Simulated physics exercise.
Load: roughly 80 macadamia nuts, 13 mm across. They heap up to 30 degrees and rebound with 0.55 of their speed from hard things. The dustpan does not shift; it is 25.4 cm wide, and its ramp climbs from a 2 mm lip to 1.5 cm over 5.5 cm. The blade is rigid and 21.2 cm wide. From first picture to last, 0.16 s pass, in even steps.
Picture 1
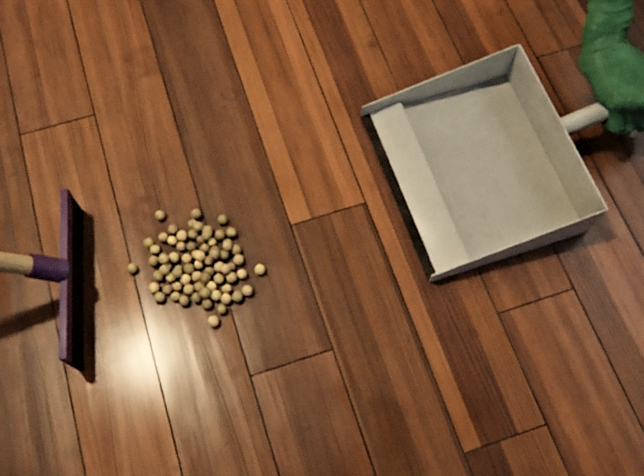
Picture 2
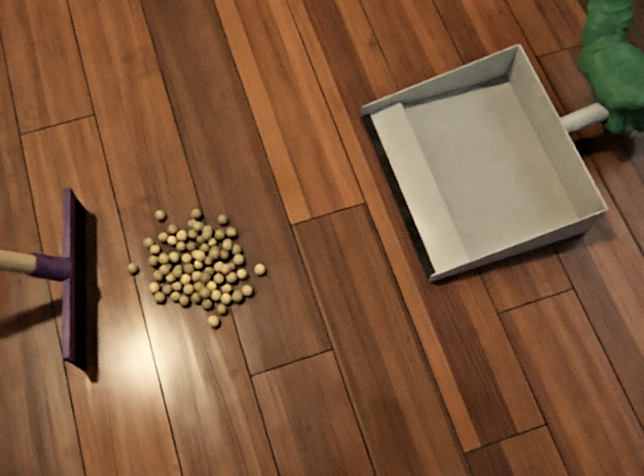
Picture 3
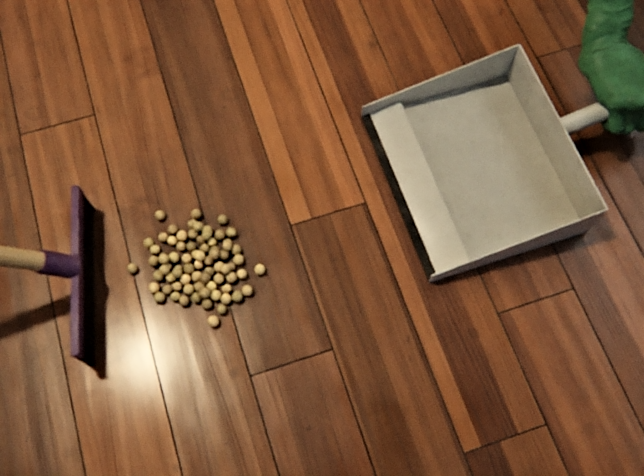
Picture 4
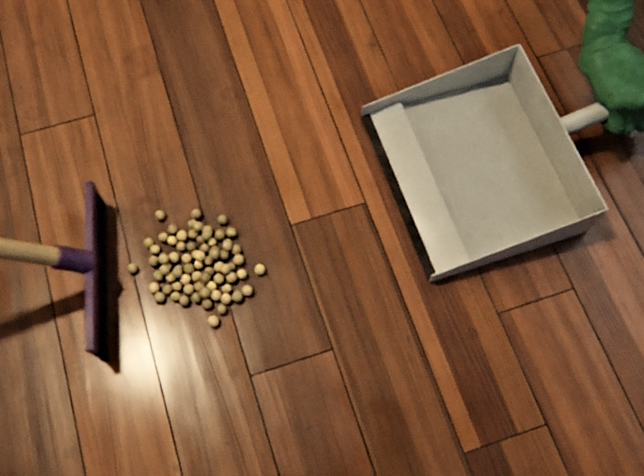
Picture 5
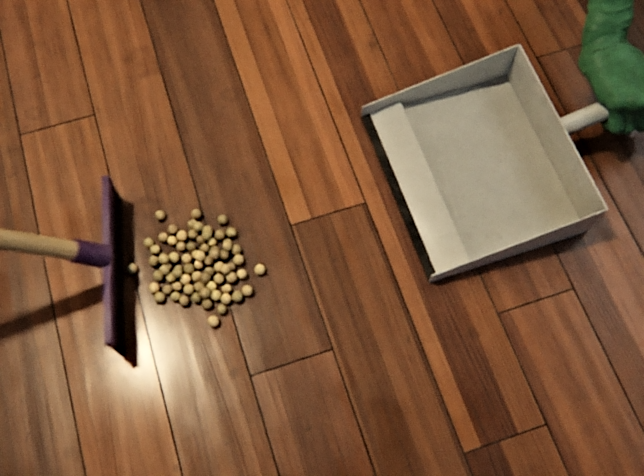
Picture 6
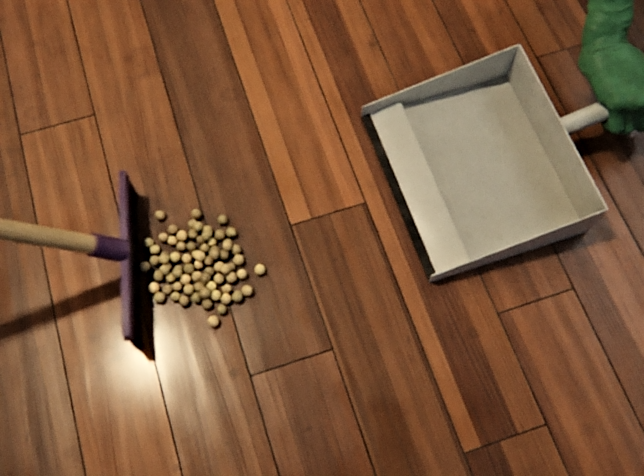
A purple blade on a wooden handle slid rightward across the wooden floor and reached the near edge of a pile of small round nuts, while a green-gloved hand held a pale dustpan still.
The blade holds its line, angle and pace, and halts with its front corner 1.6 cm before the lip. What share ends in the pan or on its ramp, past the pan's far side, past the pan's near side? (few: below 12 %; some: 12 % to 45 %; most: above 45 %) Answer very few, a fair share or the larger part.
Pan a fair share, far side very few, near side a fair share.
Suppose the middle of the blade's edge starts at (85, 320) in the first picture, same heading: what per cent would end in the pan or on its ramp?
Some 25 per cent.
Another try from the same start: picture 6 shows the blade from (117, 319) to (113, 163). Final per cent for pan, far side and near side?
Pan 5, far 5, near 0.
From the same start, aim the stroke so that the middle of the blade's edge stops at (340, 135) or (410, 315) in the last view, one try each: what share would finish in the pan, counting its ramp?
Some 15 and 20 per cent.
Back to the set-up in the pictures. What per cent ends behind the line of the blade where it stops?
Roughly 10 per cent.
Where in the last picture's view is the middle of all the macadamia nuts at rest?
Around (400, 223).
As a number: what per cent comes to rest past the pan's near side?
Roughly 20 per cent.
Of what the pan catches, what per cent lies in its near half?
Some 60 per cent.
Then, 0.23 s after the last picture, middle of the blade 19 cm from the lip; 0 % over the lip, far side 0 %, near side 5 %.
Then, 0.39 s after the last picture, middle of the blade 9 cm from the lip; 0 % over the lip, far side 0 %, near side 10 %.
Then, 0.67 s after the last picture, middle of the blade 4 cm from the lip; 40 % over the lip, far side 0 %, near side 15 %.
In the end, pan 20 %, far side 0 %, near side 20 %, in front of the lip or behind the blade 60 %.
